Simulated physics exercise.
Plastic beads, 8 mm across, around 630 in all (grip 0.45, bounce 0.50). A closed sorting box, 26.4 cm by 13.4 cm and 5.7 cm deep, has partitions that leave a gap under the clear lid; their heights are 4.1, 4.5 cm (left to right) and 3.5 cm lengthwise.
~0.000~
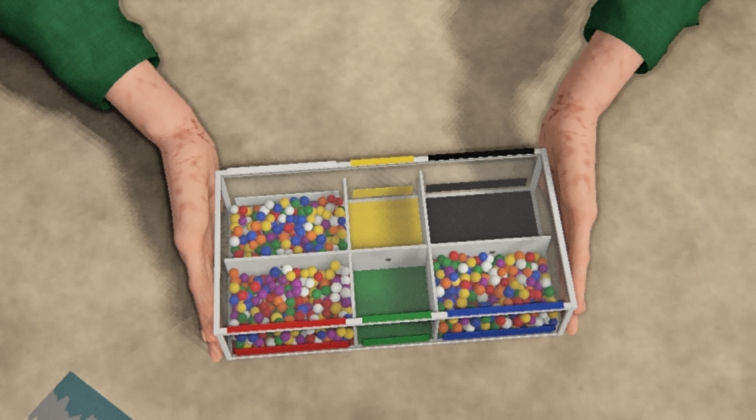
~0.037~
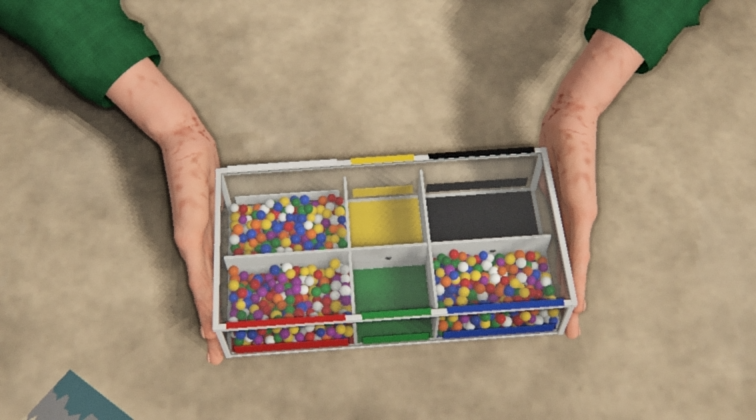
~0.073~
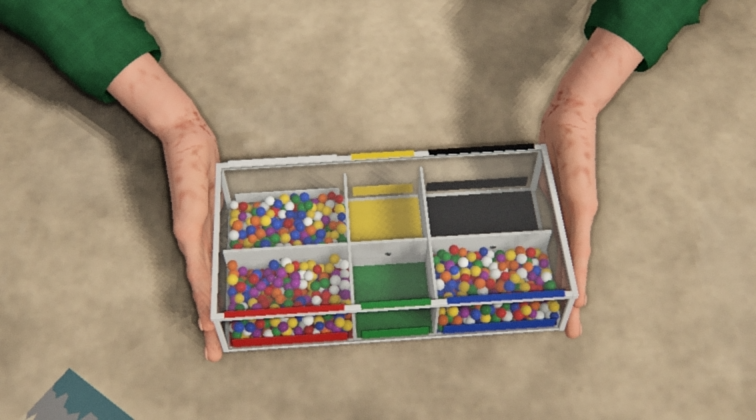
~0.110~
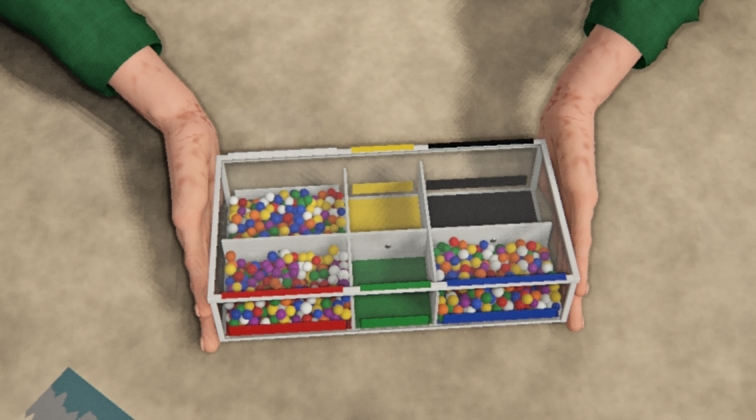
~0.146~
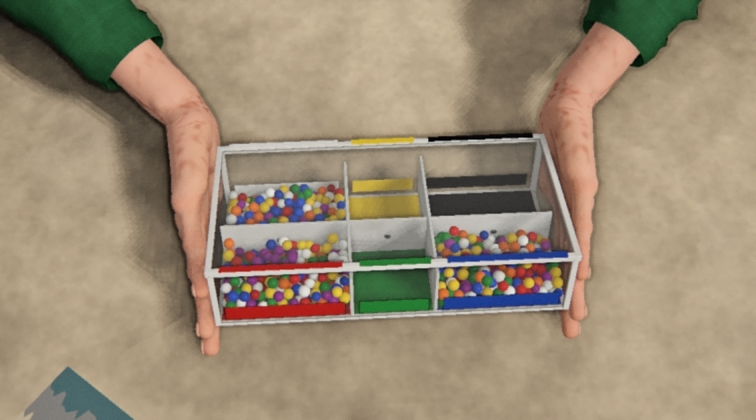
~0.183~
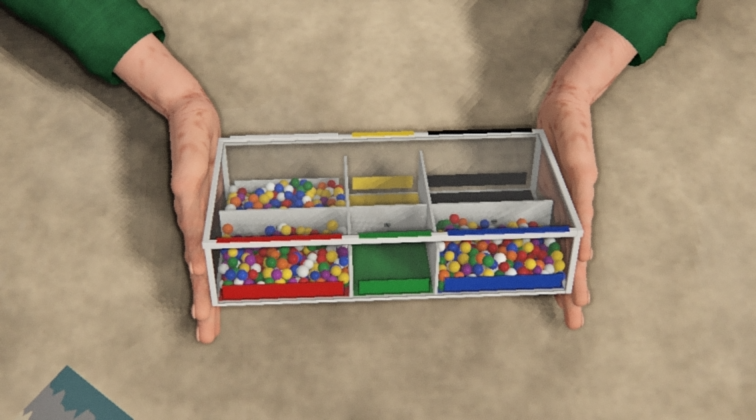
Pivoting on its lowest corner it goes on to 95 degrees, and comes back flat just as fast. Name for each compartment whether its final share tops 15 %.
Red under, blue under, green under, yellow under, white over, black over.
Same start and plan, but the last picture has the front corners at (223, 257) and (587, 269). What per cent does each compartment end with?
Red 15; blue 15; green 0; yellow 5; white 45; black 25.
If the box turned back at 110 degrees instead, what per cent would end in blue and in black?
In that case blue 5; black 30.
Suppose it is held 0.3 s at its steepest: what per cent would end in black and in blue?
In that case black 30, blue 5.
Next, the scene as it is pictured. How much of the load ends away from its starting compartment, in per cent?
Some 55 per cent.
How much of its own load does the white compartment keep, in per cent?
Roughly 100 per cent.
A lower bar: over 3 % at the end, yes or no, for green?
Green no.
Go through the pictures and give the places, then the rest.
Box tilt 0 degrees, front corners at (219, 330) and (570, 304); red 35 %, blue 35 %, white 30 %, in the first picture.
Box tilt 1 degrees, front corners at (219, 326) and (571, 301), in the second picture.
Box tilt 4 degrees, front corners at (217, 315) and (572, 292), lowest corner right back, in the third picture.
Box tilt 10 degrees, front corners at (214, 297) and (573, 277), lowest corner right back, in the fourth picture.
Box tilt 17 degrees, front corners at (211, 271) and (575, 255), lowest corner right back, in the fifth picture.
Box tilt 24 degrees, front corners at (209, 243) and (576, 231), lowest corner right back; red 35 %, blue 35 %, white 30 %. The box's pace is about 195 degrees a second, in the sixth picture.
Then, at 0.65 s, tilt 93 degrees; red 20 %, blue 20 %, white 45 %, black 15 %.
Then, at 0.95 s, tilt 39 degrees; red 10 %, blue 5 %, yellow 5 %, white 55 %, black 25 %.
After 1.36 s, tilt 0 degrees; red 10 %, blue 5 %, yellow 5 %, white 55 %, black 25 %.
By 2.1 s all is still; red 10 %, blue 5 %, green 0 %, yellow 5 %, white 55 %, black 25 %.
